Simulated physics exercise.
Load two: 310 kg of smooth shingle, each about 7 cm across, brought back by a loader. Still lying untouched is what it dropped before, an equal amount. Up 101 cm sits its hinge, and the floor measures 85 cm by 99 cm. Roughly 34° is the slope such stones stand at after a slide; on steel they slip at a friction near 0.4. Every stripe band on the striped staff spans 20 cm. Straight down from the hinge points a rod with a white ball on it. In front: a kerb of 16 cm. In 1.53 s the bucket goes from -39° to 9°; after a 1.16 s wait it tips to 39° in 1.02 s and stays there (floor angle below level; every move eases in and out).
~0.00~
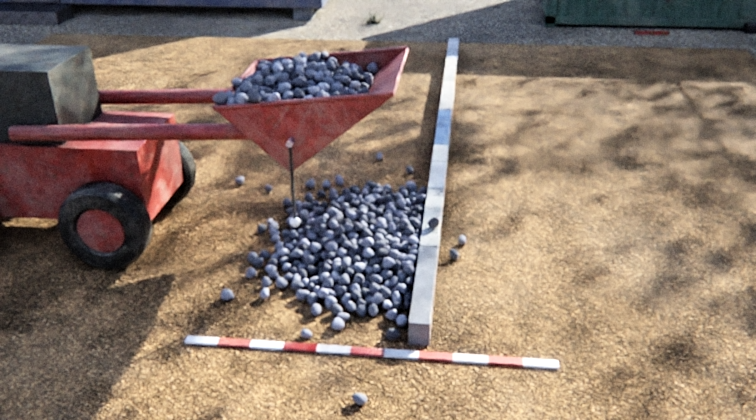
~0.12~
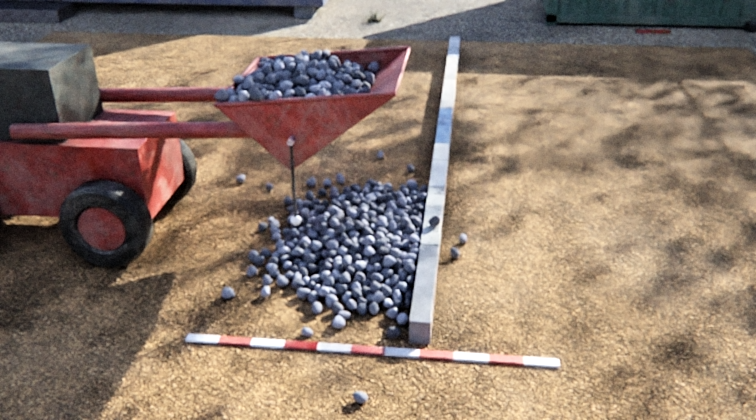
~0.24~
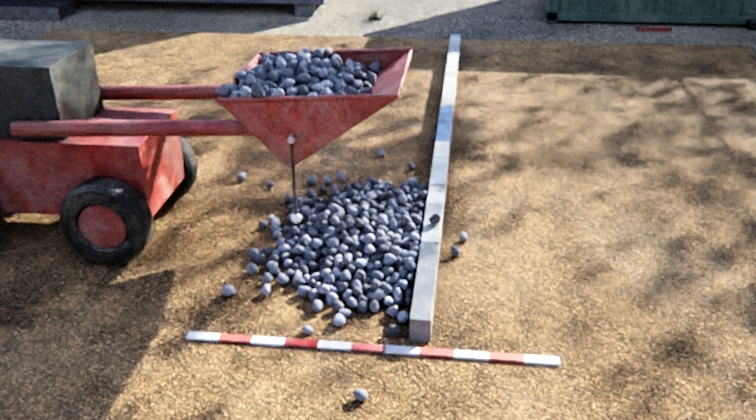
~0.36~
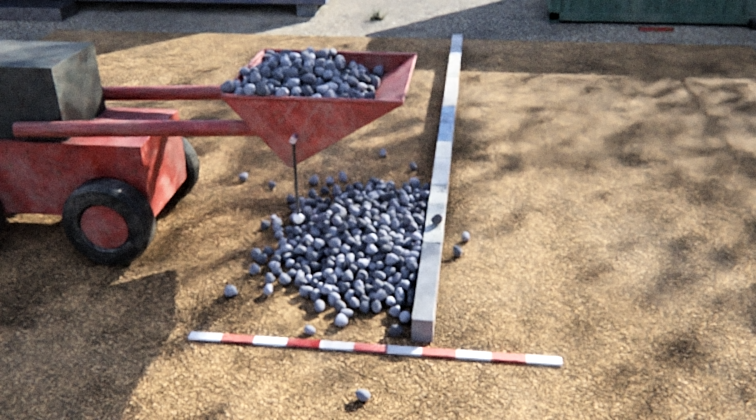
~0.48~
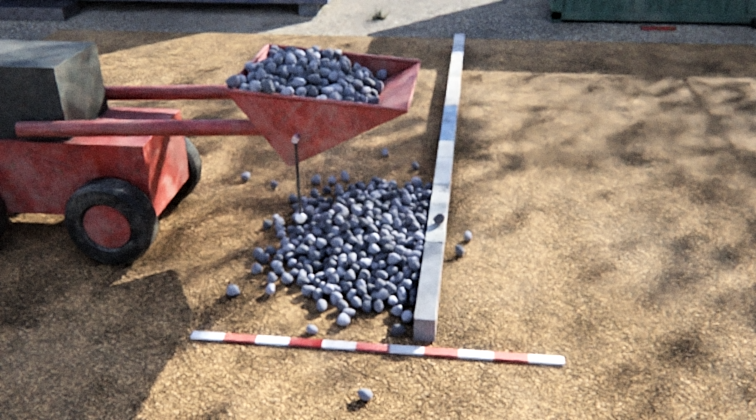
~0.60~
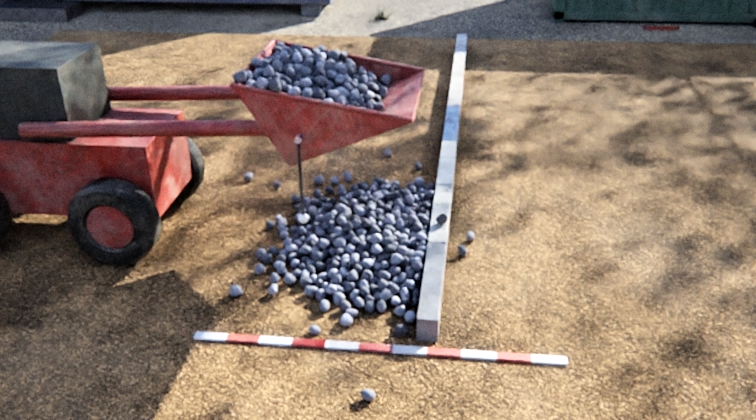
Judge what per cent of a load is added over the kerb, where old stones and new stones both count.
The amount added is about 52 per cent of a load.
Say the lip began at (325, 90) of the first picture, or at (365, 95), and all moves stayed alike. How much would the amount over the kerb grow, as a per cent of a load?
Near 0 in a hundred first, near 20 in a hundred second.
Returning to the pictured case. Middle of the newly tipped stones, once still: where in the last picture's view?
They settle centred around (453, 228).
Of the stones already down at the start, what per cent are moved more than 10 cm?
Some 0 percent, give or take.
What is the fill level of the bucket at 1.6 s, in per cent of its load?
Around 95 in a hundred.
After 1.1 s the floor is at 2°; in per cent of one load, 100 in the bucket, 100 on this side of the kerb; the foremost stones are at (437, 245).
After 1.6 s the floor is at 9°; in per cent of one load, 96 in the bucket, 104 on this side of the kerb; the foremost stones are at (449, 185).
After 4.2 s the floor is at 39°; in per cent of one load, 0 in the bucket, 150 on this side of the kerb, 50 over the kerb; the foremost stones are at (593, 250).
After 6.7 s the floor is at 39°; in per cent of one load, 0 in the bucket, 148 on this side of the kerb, 52 over the kerb; the foremost stones are at (593, 250). Net gain over the kerb, 52.
